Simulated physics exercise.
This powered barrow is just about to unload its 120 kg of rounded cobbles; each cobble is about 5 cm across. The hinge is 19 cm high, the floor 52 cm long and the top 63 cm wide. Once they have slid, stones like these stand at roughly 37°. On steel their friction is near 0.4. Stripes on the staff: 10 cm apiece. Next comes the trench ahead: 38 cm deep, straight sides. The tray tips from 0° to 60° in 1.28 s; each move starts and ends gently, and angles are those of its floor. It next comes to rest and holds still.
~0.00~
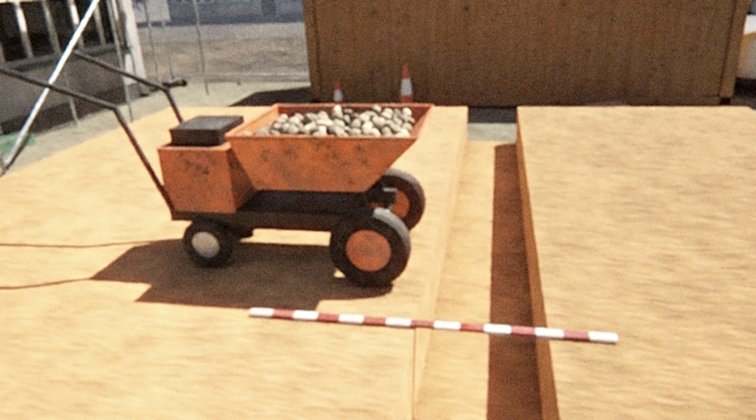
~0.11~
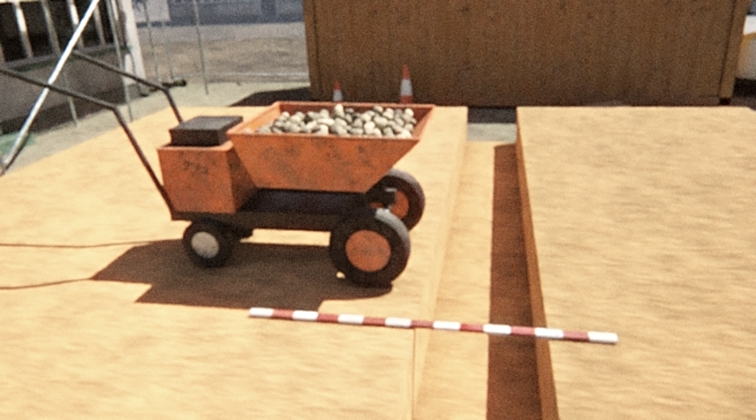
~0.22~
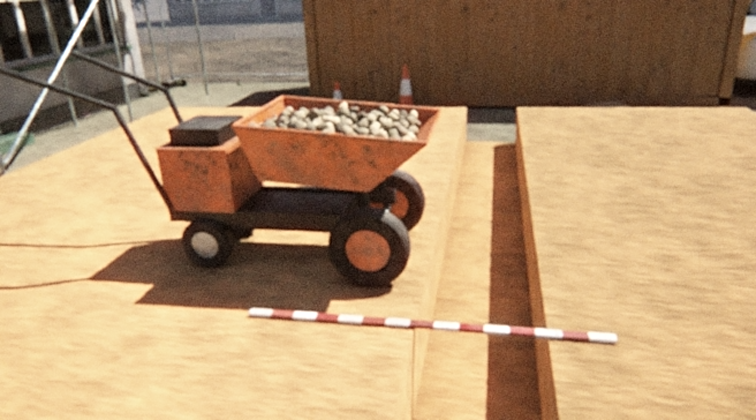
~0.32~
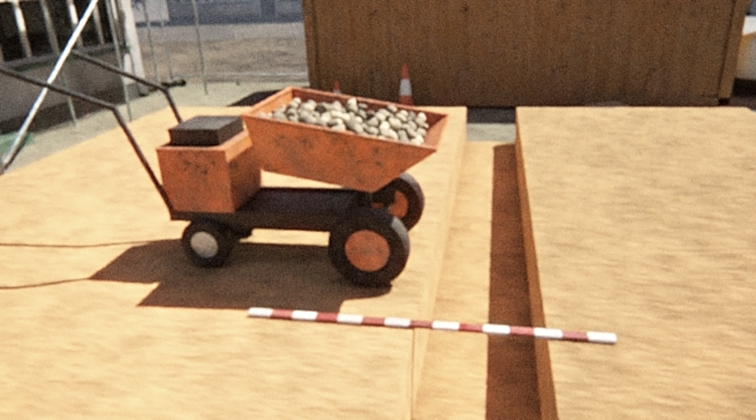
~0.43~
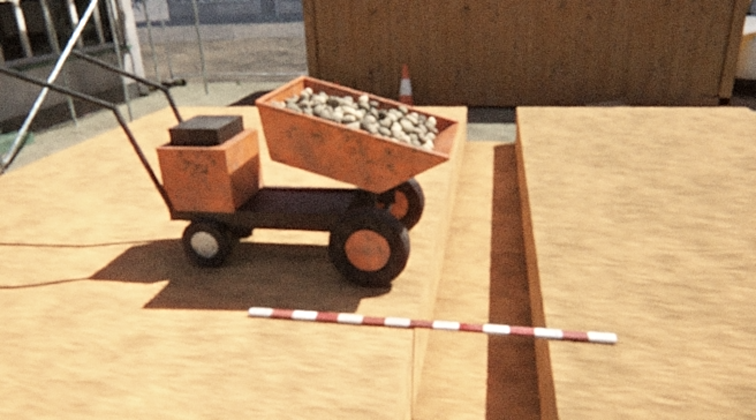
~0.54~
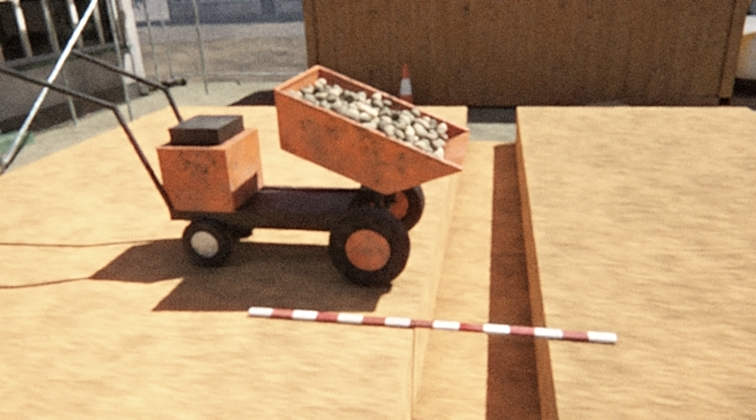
The rusty orange tray of a small wheeled barrow, heaped with rounded stones, sat level at first, then tilted steadily toward the narrow trench on the right, its back end rising while the wheels stayed still.
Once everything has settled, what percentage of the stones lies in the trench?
I would say 67 percent.
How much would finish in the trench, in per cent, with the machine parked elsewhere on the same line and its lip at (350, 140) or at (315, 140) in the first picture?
I'd expect some 100 per cent, then some 95.
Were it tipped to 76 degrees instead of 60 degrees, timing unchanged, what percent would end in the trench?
Near 70 per cent then.
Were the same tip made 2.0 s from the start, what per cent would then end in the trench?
Roughly 75 per cent would.
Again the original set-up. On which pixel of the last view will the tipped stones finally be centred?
Their centre sits close to (520, 312).
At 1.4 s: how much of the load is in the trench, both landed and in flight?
About 20 per cent by then.
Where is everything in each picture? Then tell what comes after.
In the first picture, the tray is at 0°, its lip at (418, 139); the top of the load is at (361, 117).
In the second picture, the tray is at 1°, its lip at (420, 140); the top of the load is at (355, 117); the stones move at 0.2 m/s on average.
In the third picture, the tray is at 5°, its lip at (427, 144); the top of the load is at (324, 115); the stones move at 0.3 m/s on average.
The fourth picture shows lip at (437, 150), floor tilted 10°, highest stones at (308, 108); the stones move at 0.5 m/s on average.
In the fifth picture, the tray is at 16°, its lip at (449, 159); the top of the load is at (310, 100); the stones move at 0.5 m/s on average.
In the sixth picture, the tray is at 23°, its lip at (462, 170); the top of the load is at (322, 91); the stones move at 0.6 m/s on average.
After 1.0 s the floor is at 51°; 100 % in the tray; the foremost stones are at (487, 192).
After 1.4 s the floor is at 60°; 71 % in the tray, 20 % in the trench, 10 % past the trench; the foremost stones are at (572, 261).
After 1.7 s the floor is at 60°; 36 % in the tray, 33 % in the trench, 31 % past the trench; the foremost stones are at (665, 265).
After 3.7 s the floor is at 60°; 0 % in the tray, 67 % in the trench, 33 % past the trench; the foremost stones are at (742, 273).
